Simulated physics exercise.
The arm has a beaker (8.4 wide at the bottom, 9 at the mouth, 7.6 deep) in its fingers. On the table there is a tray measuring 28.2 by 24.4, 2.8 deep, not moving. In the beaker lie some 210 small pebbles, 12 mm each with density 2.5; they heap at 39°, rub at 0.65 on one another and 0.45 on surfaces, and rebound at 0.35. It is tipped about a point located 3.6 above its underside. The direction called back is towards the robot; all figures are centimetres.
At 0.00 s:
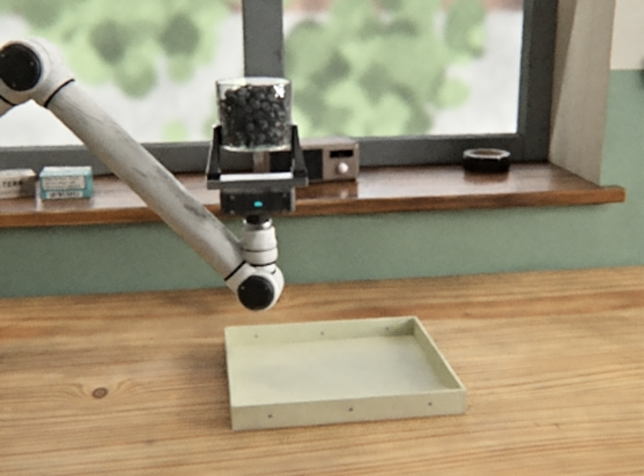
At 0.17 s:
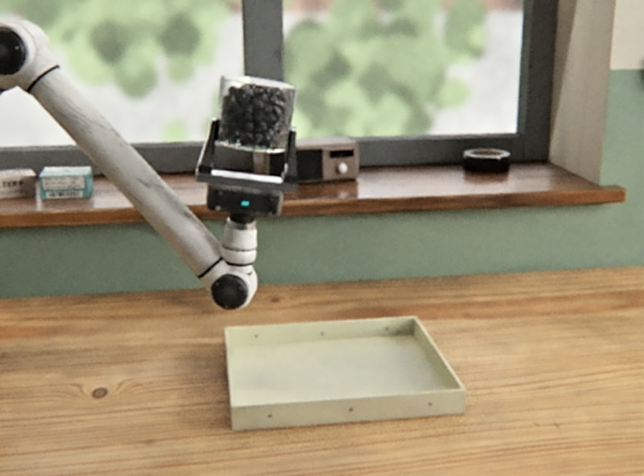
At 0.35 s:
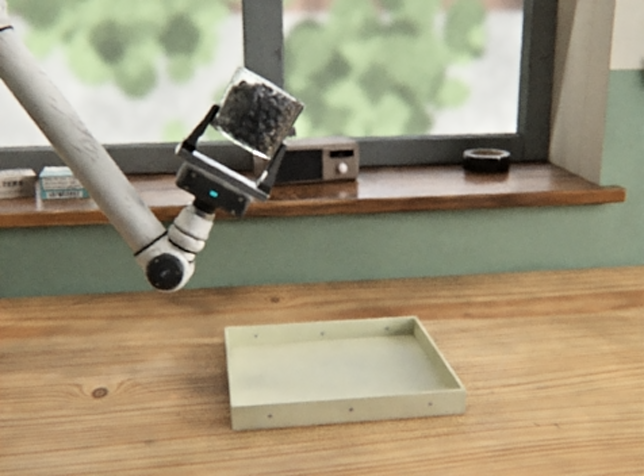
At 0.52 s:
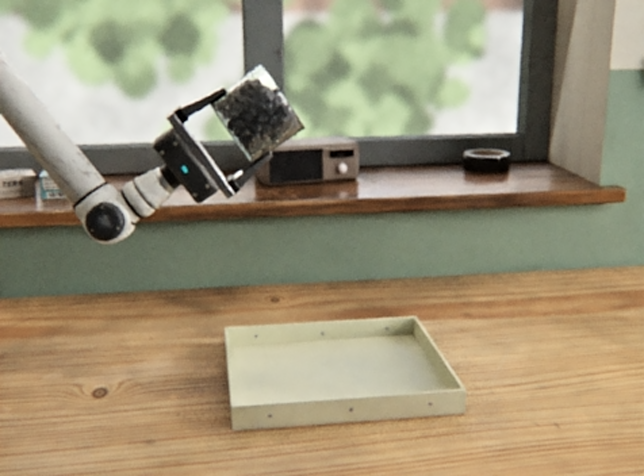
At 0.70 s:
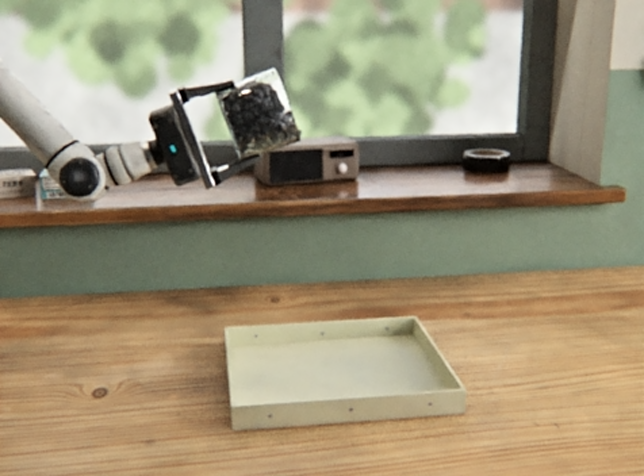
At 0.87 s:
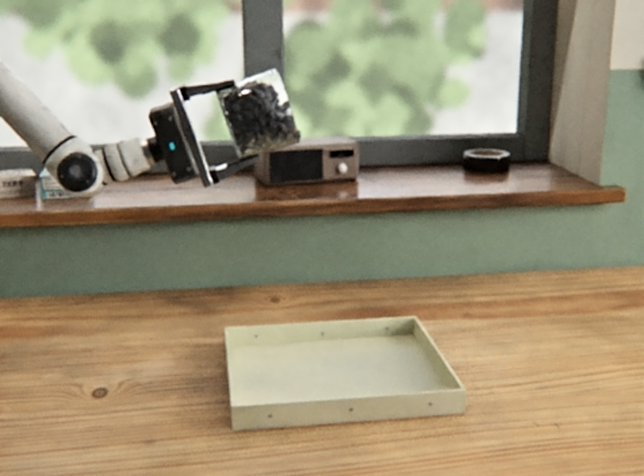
Above a wooden table, a robot arm steadily tilts a beaker of dark pebbles rightward.
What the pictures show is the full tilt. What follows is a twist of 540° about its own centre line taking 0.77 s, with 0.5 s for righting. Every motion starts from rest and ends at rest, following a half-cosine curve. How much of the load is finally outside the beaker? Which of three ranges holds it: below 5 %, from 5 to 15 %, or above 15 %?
It lands in the range from 5 to 15 %.
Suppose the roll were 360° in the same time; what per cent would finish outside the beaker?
It would be roughly 10 percent.
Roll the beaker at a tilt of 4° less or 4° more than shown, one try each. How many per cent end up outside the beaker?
Around 10 percent on the first try, 15 percent on the second.
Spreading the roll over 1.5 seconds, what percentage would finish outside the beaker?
In that case around 25 percent.
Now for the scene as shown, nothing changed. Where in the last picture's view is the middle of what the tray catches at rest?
The middle lies at roughly (387, 365).
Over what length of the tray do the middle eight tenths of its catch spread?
8 cm, roughly.
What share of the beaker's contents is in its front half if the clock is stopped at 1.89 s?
Roughly 45 per cent.
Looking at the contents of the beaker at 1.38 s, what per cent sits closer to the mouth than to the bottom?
Close to 50 per cent lies in the mouth half.
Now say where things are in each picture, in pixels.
Beaker middle at (255, 114), upright; upper third of the load around (256, 101), from x 225 to 285, top at y 85; 213 in the beaker, in the first frame.
Beaker middle at (255, 115), tipped 9°; upper third of the load around (255, 100), from x 225 to 290, top at y 85, in the second frame.
Beaker middle at (256, 115), tipped 31°; upper third of the load around (251, 101), from x 220 to 295, top at y 85, in the third frame.
Beaker middle at (256, 115), tipped 56°; upper third of the load around (253, 101), from x 220 to 295, top at y 85, in the fourth frame.
Beaker middle at (256, 116), tipped 71°; upper third of the load around (253, 100), from x 225 to 300, top at y 85, in the fifth frame.
Beaker middle at (256, 116), tipped 73°; upper third of the load around (250, 101), from x 225 to 295, top at y 85; 213 in the beaker, in the sixth frame.
After 1.38 s, tipped 73°, highest piece 41 above the table; 208 in the beaker, 1 in the tray, 4 in flight or on a rim.
After 1.89 s, tipped 37°, highest piece 39 above the table; 198 in the beaker, 11 in the tray, 2 on the table or floor, 2 in flight or on a rim.
After 2.34 s, upright, highest piece 41 above the table; 198 in the beaker, 12 in the tray, 3 on the table or floor.
After 3.04 s, upright, highest piece 41 above the table; 198 in the beaker, 12 in the tray, 3 on the table or floor.
At rest, 198 in the beaker, 12 in the tray, 3 on the table or floor. That is 7 % outside the beaker.
